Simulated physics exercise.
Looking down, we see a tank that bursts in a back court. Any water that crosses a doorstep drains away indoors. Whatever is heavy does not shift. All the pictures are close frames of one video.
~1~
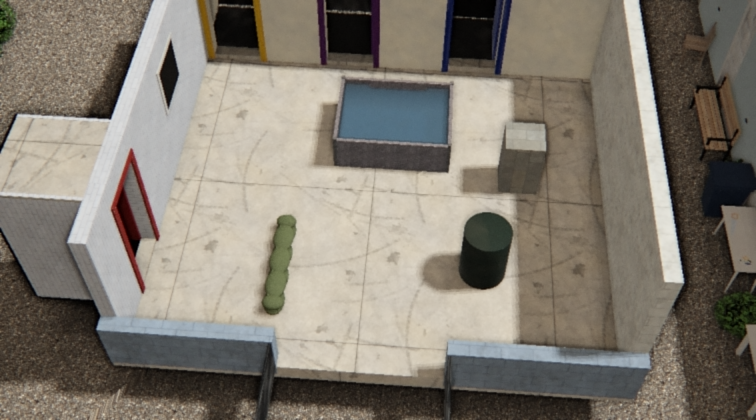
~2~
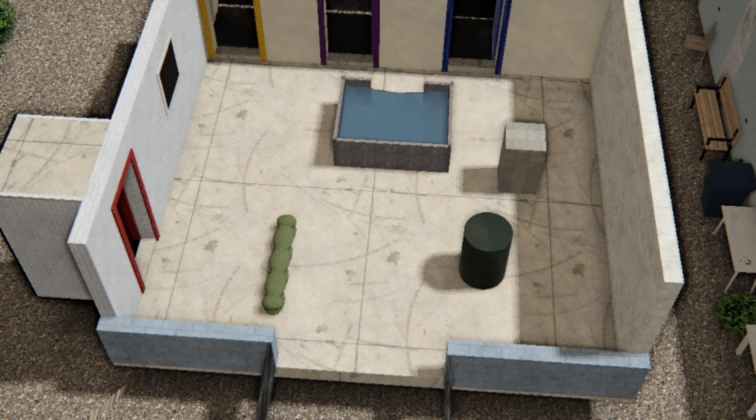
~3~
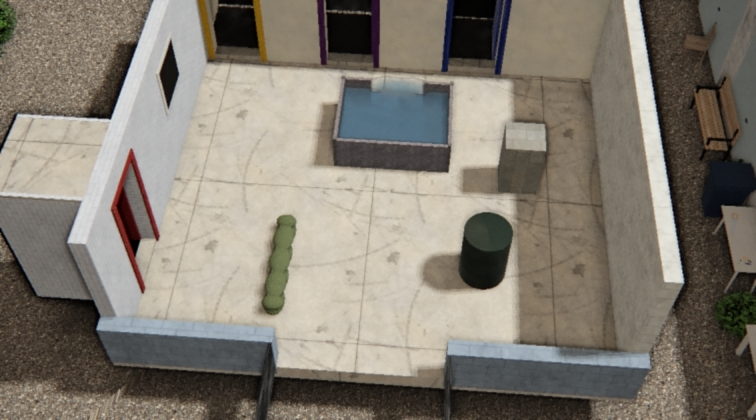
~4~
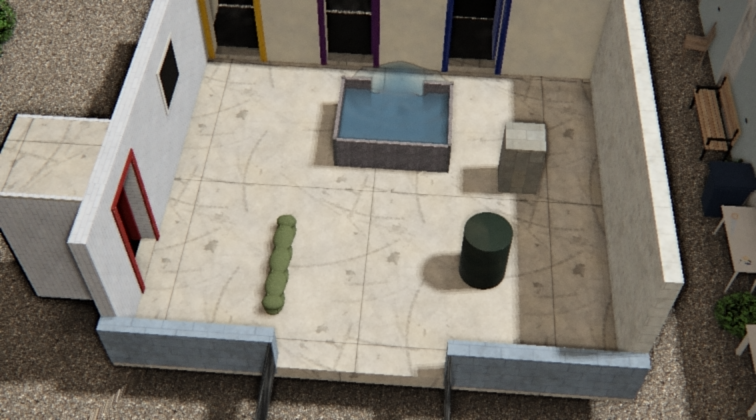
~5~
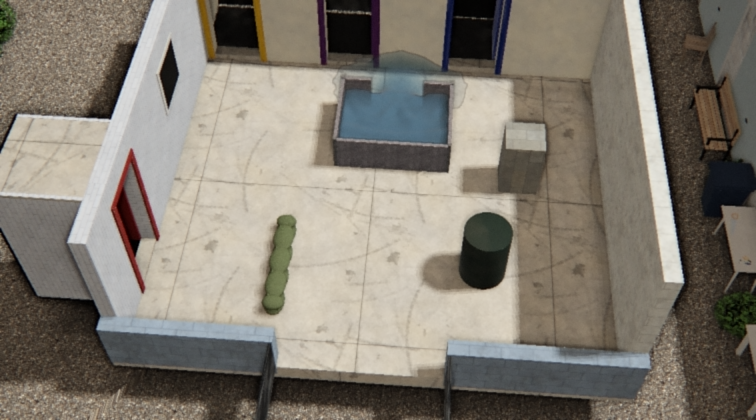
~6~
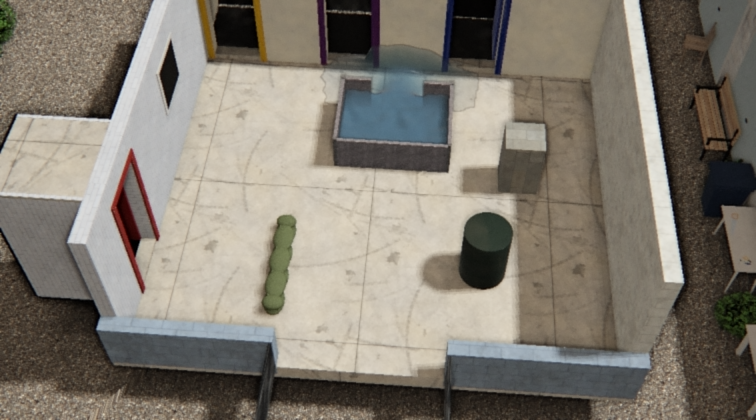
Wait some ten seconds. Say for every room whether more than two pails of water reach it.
One by one: The red door will pass two buckets at most; the blue door will pass two buckets at most; the purple door will pass more than two buckets; the yellow door will pass two buckets at most.
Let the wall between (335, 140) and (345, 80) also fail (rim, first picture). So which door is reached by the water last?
It would be the blue-painted one.
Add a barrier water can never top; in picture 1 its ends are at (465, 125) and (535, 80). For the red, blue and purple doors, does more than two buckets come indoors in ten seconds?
Note: Red door never reaches it; blue door crosses the line; purple door crosses the line.
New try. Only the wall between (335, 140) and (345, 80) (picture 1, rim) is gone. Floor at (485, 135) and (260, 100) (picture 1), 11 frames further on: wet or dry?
One after the other: Dry, awash.
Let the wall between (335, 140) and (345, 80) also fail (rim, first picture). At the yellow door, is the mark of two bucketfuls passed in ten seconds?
In that case, yellow overshoots.
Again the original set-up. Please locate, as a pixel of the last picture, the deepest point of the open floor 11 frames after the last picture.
It will be deepest around (402, 76).
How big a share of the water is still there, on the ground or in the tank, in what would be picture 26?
My reckoning gives about 94 %.
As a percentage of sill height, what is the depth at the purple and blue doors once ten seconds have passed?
About 50 %, then 20 %.
A moment on, water covers 10 % of the floor; the red door not reached, the blue door wet at the sill, nothing in, the purple door under two buckets in, the yellow door not reached.
Next, water covers 25 % of the floor; the red door not reached, the blue door under two buckets in, the purple door over two buckets in, the yellow door wet at the sill, nothing in.
Then, water covers 35 % of the floor; the red door not reached, the blue door under two buckets in, the purple door over two buckets in, the yellow door under two buckets in.
Later, water covers 65 % of the floor; the red door wet at the sill, nothing in, the blue door under two buckets in, the purple door far over two buckets in, the yellow door under two buckets in.
In the end, water covers 90 % of the floor; the red door wet at the sill, nothing in, the blue door under two buckets in, the purple door far over two buckets in, the yellow door under two buckets in.
